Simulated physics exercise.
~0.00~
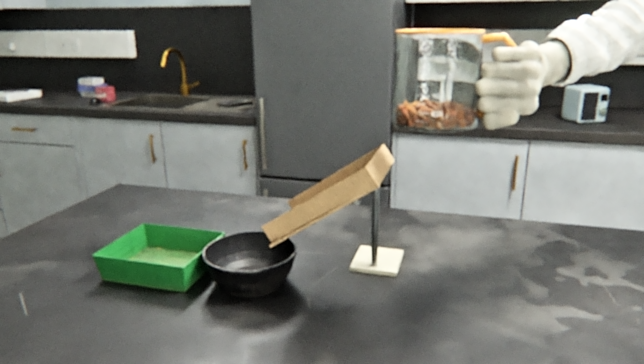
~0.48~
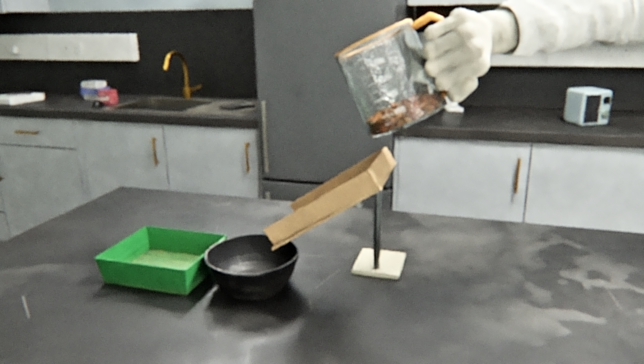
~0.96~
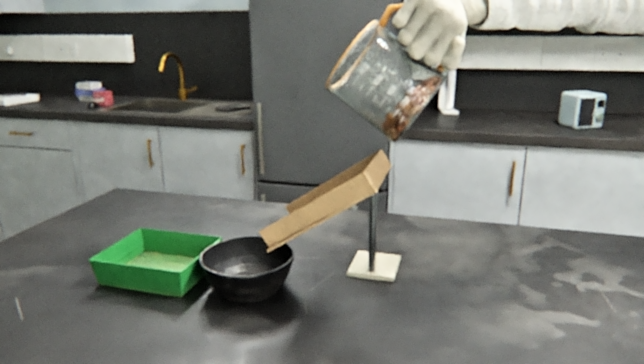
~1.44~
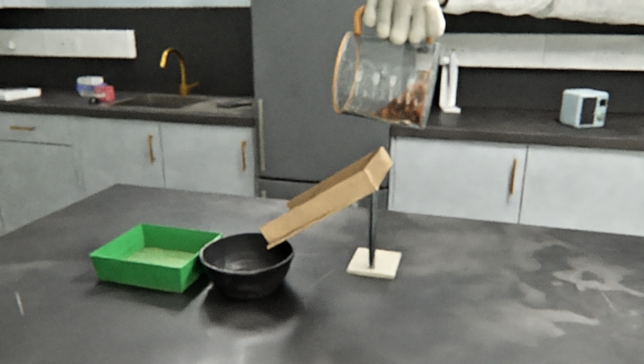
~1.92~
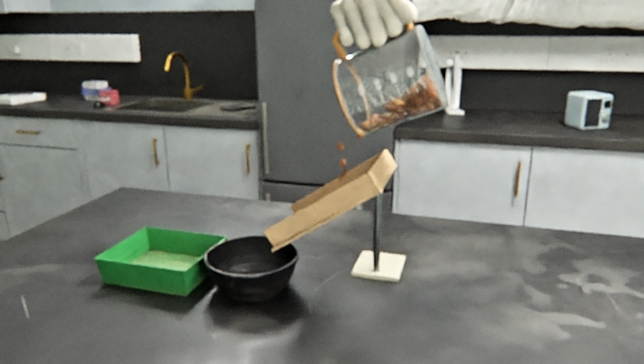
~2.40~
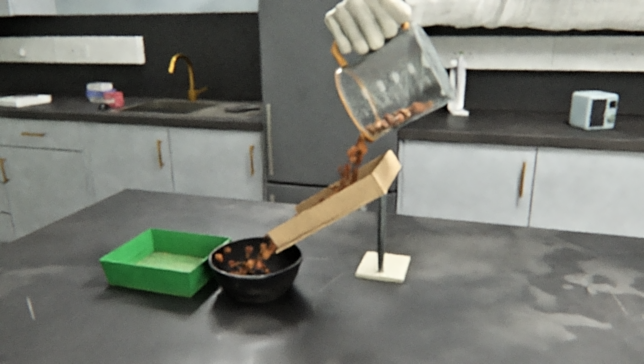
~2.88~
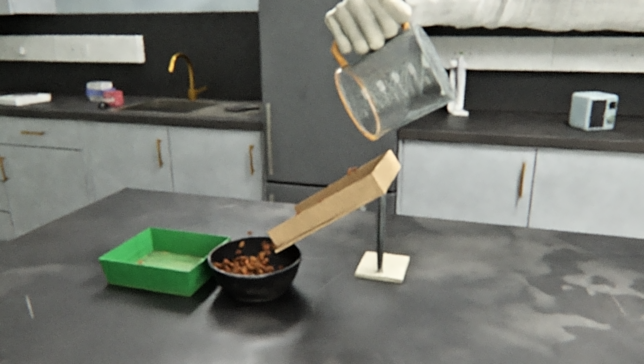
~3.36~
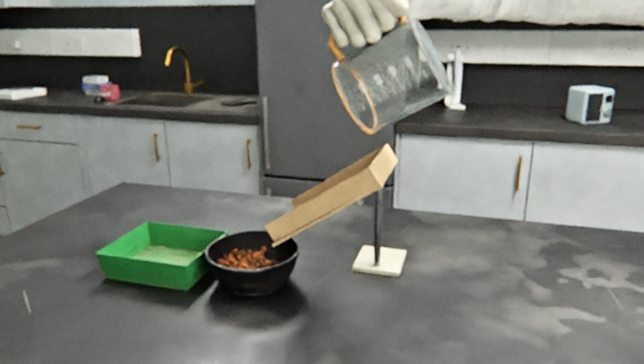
A white-gloved hand moved a clear jug of brown kibble left above a sloping wooden chute and tipped it until the pieces poured out, slid down and landed in the black bowl beside a green tin, leaving the jug empty.
